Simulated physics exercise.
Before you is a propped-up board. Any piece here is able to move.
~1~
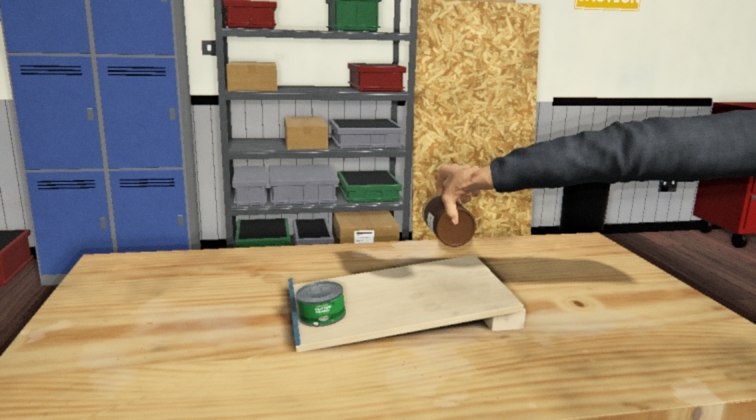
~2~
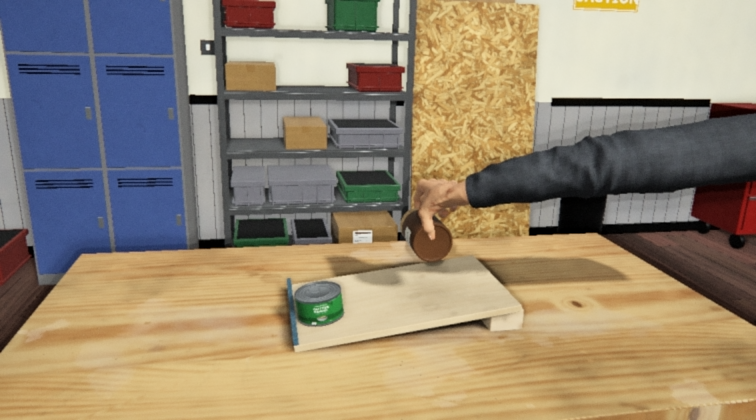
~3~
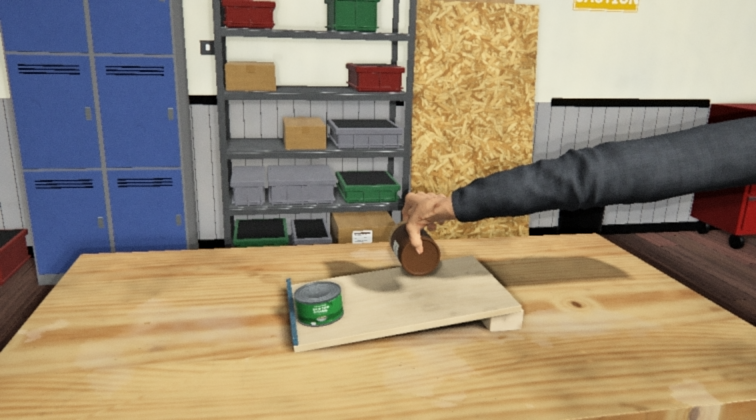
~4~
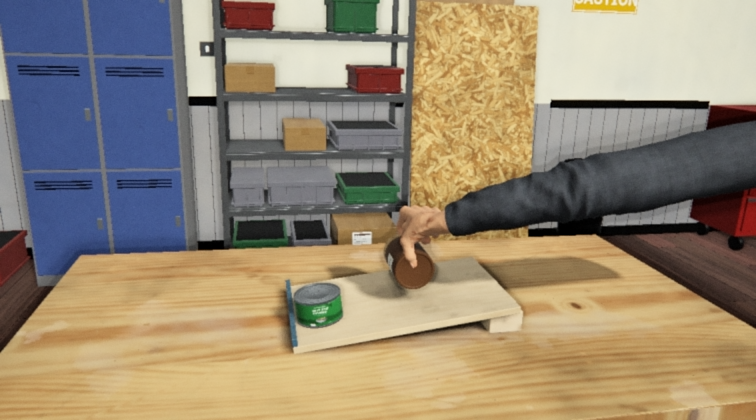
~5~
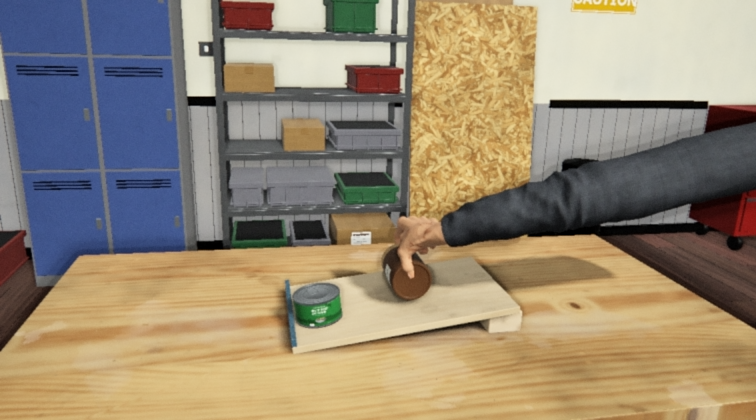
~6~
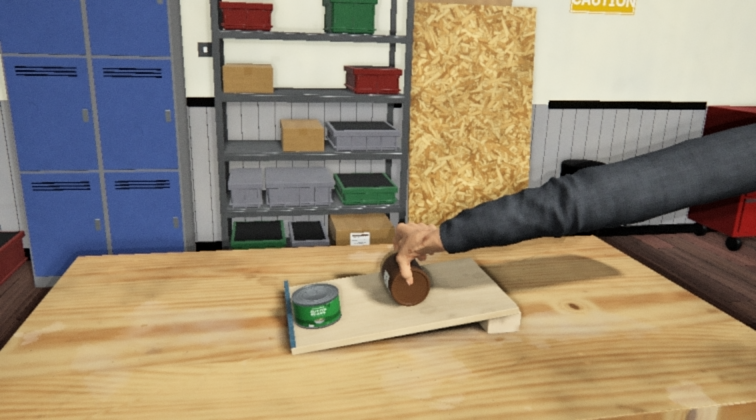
The video shows a hand lowering a brown jar, held on its side, leftward and down onto a propped-up wooden board on a table, still gripping it there, while a green tub stays near the board's left end.
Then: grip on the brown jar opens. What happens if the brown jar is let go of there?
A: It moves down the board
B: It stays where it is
It moves down the board.
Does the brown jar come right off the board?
Still on top.
Then, 0.50 s on from there, brown jar shifted about its own width near (380, 281).
Then, 0.60 s on from there, brown jar shifted about its own width near (366, 283).
In the end, moved from the start, brown jar; green tub unmoved. At the end, from the last picture's camera, brown jar near (353, 286). The brown jar goes downhill.
